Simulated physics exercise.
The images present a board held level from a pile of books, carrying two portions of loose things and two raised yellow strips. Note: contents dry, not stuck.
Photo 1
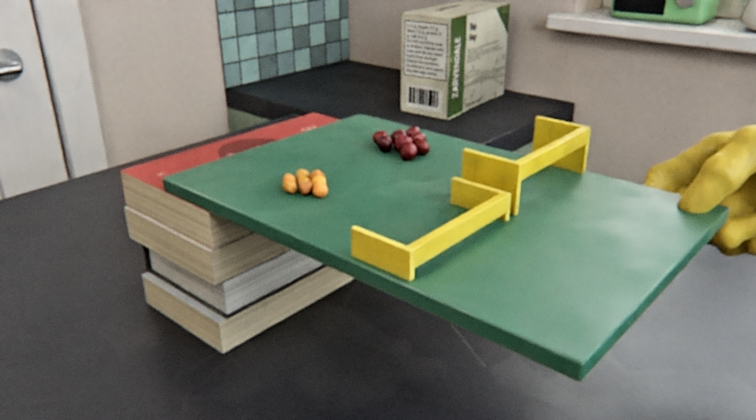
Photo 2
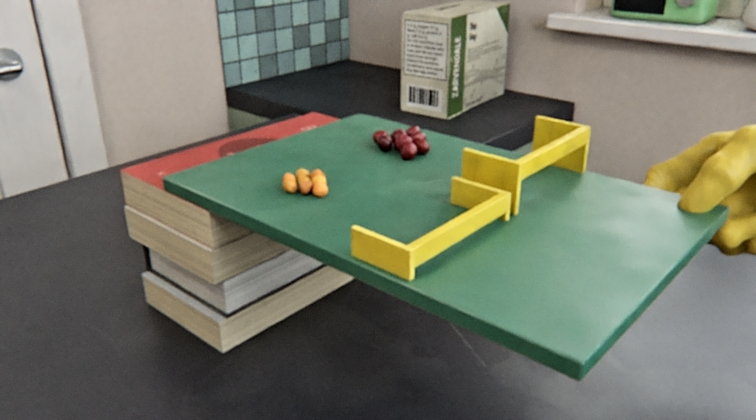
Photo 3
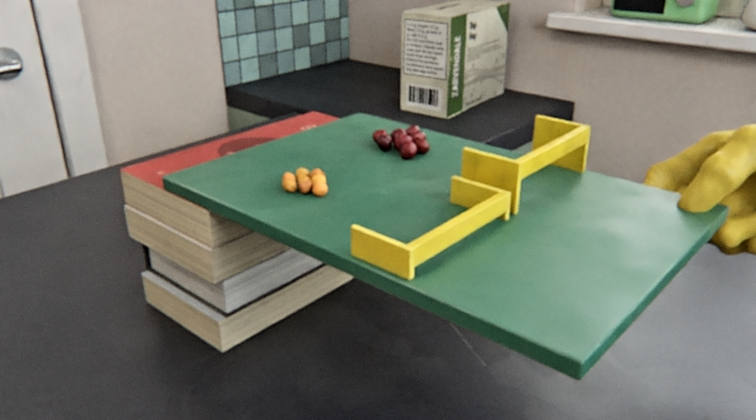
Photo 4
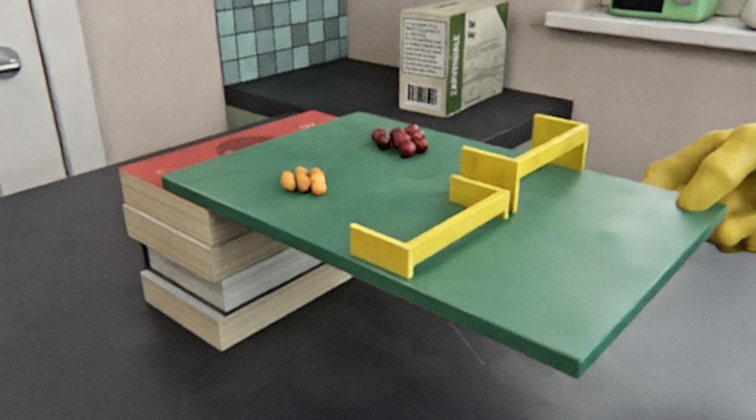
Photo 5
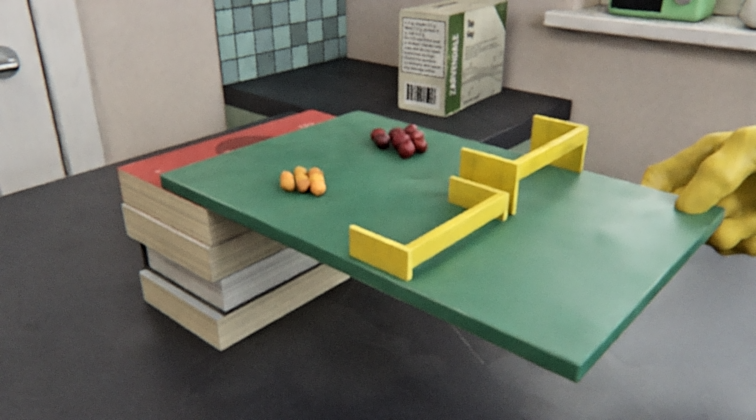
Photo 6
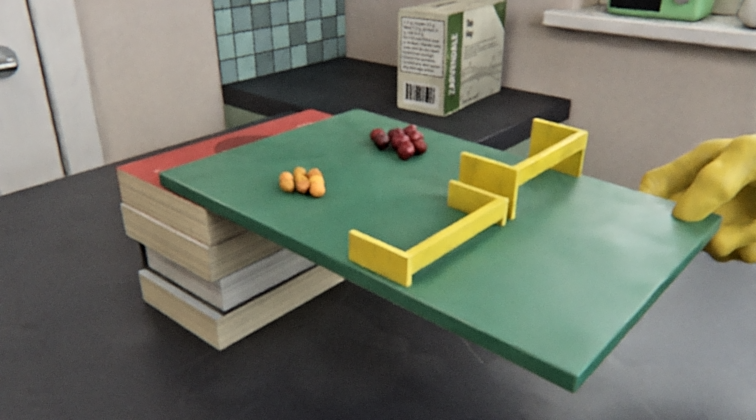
In a kitchen, a yellow-gloved hand held a green board level from a stack of books, with small orange and dark red pieces resting near yellow strips, then lowered its end very slightly.
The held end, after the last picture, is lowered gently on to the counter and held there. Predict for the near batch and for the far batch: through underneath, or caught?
As I see it, the near batch is too tall; the far batch is short enough.
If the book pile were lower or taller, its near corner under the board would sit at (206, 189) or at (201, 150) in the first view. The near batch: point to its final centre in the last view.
First near (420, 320), then near (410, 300).
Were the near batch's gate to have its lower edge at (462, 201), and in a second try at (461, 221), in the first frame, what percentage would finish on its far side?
About 100 %, then 100 %.
Then, 0.68 s after the last picture, board sloping at 16°; near batch where it was; far batch on its way down.
Then, 1.28 s after the last picture, board sloping at 26°; near batch has reached its gate; far batch all past its gate.
Then, 1.79 s after the last picture, board resting at 27°; near batch has reached its gate; far batch all past its gate.
At rest, board resting at 27°; near batch gathered behind its gate; far batch all past its gate.
